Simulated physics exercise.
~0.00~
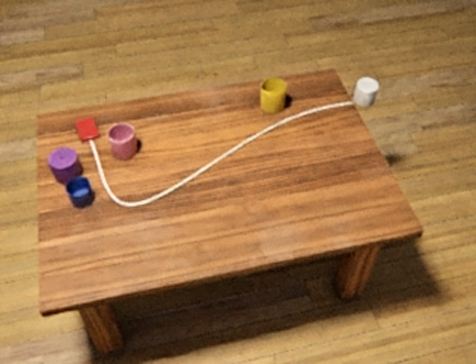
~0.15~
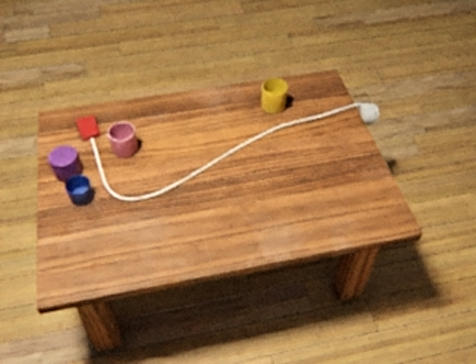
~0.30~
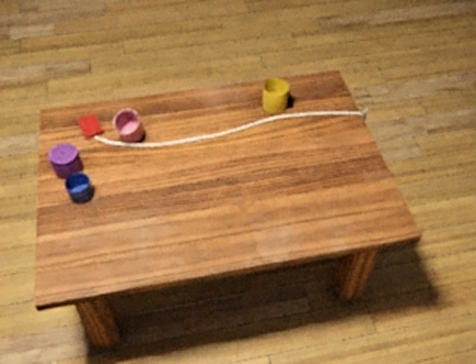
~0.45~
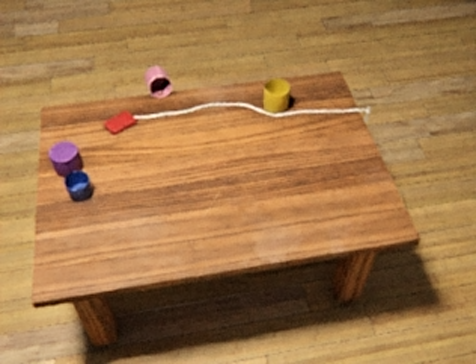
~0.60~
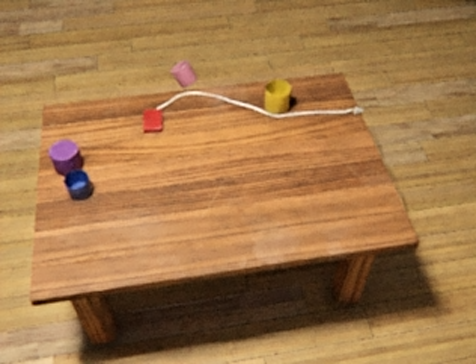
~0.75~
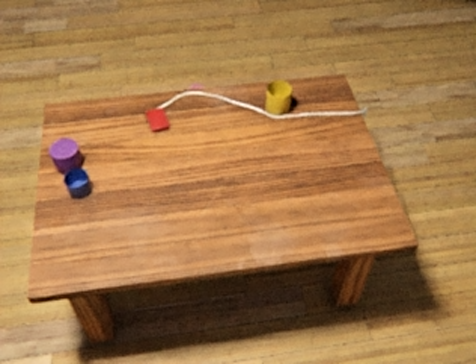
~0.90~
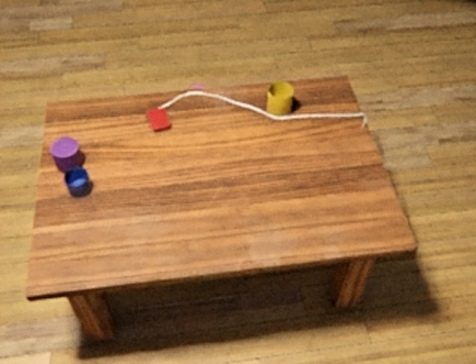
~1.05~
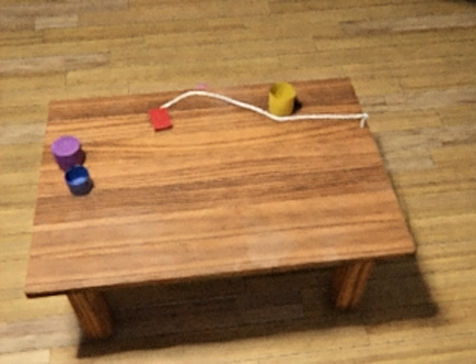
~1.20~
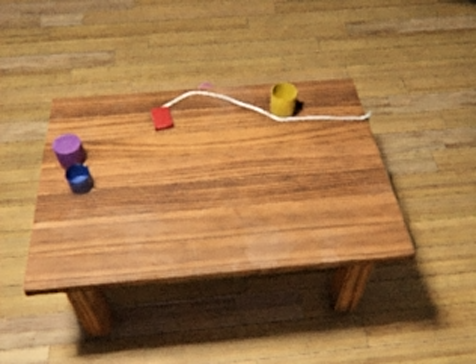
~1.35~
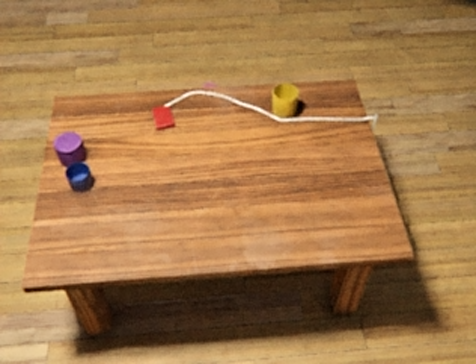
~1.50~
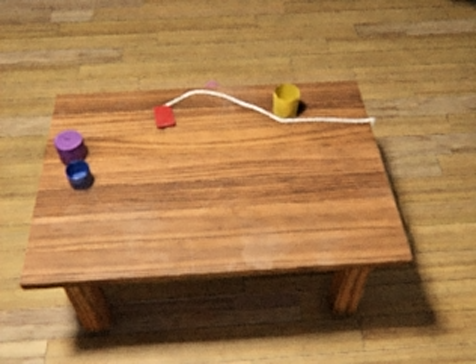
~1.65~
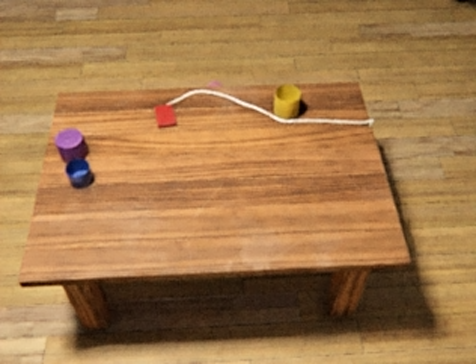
A wooden table held several cups and a red phone tied by a white cable to a white speaker, which dropped off the right edge; the cable swept the pink mug off the back and dragged the phone right, where it stayed on top.
